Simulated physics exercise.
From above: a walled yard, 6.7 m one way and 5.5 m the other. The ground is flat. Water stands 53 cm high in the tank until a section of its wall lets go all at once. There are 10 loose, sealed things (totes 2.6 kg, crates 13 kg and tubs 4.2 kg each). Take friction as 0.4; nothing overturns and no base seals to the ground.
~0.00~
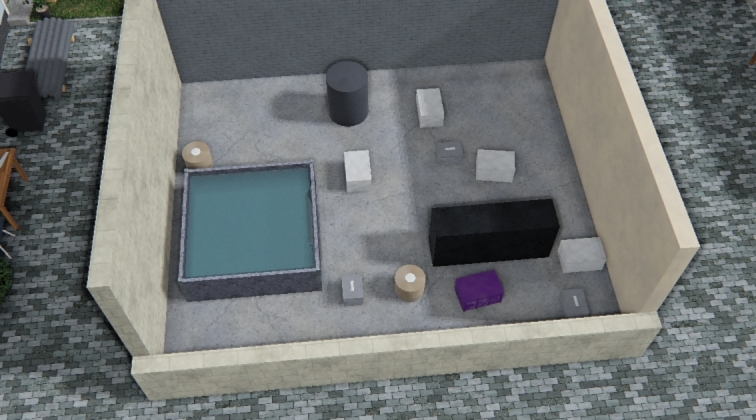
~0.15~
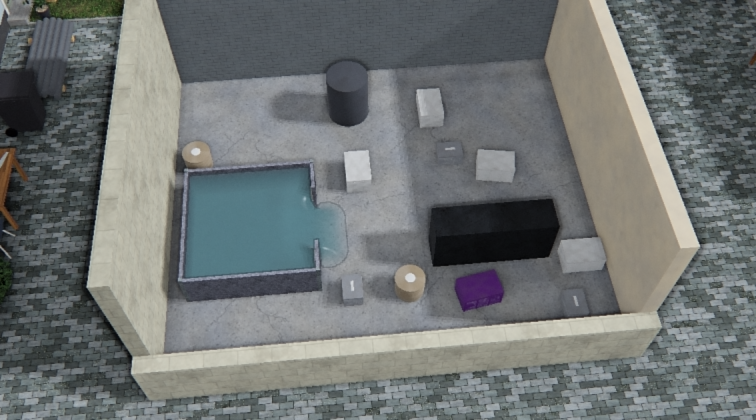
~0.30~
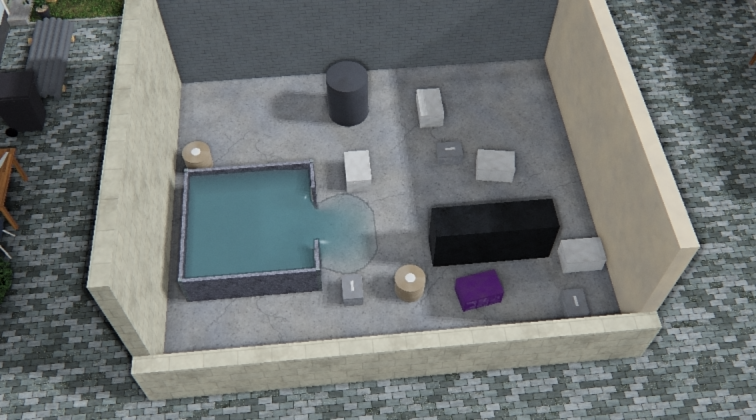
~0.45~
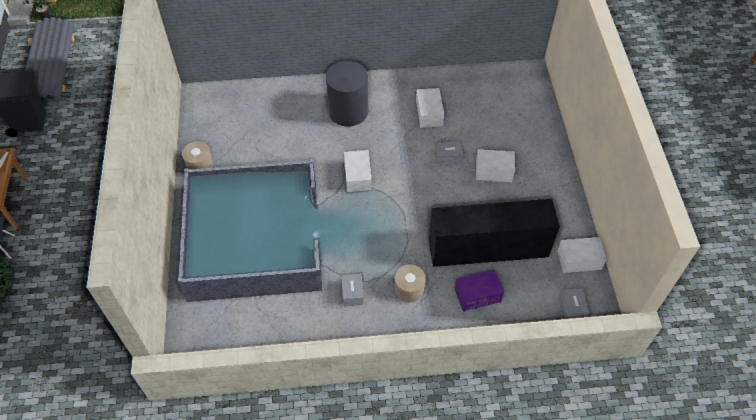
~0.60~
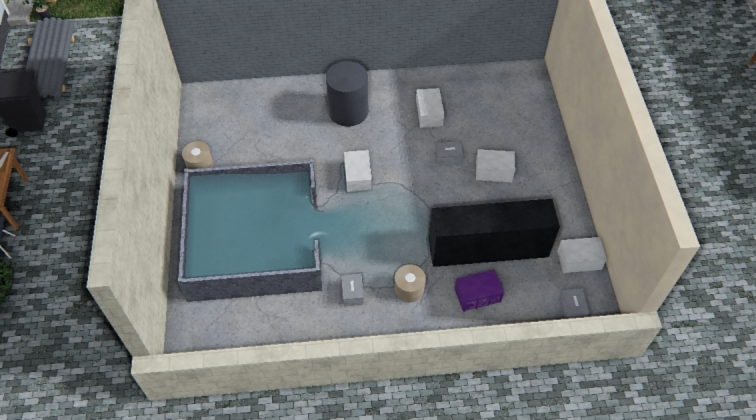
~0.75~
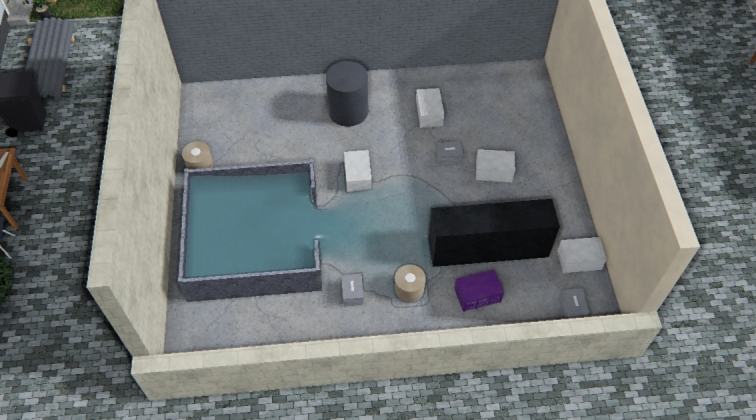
Walled yard from above, with water pouring through a gap in a pool's right side and spreading rightward among motionless crates.
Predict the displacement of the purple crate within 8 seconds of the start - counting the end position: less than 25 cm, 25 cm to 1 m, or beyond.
The purple crate moves a short way.
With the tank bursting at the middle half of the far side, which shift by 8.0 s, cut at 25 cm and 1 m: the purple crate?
In that case the purple crate barely shifts.
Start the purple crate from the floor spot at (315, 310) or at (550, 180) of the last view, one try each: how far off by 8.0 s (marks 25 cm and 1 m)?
In that order: It stays put; it ends far away.
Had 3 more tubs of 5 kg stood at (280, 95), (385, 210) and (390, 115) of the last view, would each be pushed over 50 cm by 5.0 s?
In that order: Under, past it, under.
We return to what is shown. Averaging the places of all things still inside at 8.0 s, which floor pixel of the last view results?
Near (385, 198).
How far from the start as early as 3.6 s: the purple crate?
Roughly 150 cm by then.
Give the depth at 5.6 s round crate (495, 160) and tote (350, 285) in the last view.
About 6 and 2 cm.
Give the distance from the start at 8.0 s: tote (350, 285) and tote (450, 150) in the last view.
In turn: 10 cm, 400 cm.
After 1.6 s the purple crate is near (491, 292), 0.2 m from its start, aground; 0 afloat.
After 3.6 s the purple crate is near (591, 295), 1.6 m from its start, afloat; 6 afloat.
After 5.6 s the purple crate is near (563, 293), 1.2 m from its start, afloat; 5 afloat.
After 8.0 s the purple crate is near (521, 275), 0.6 m from its start, afloat; 4 afloat.
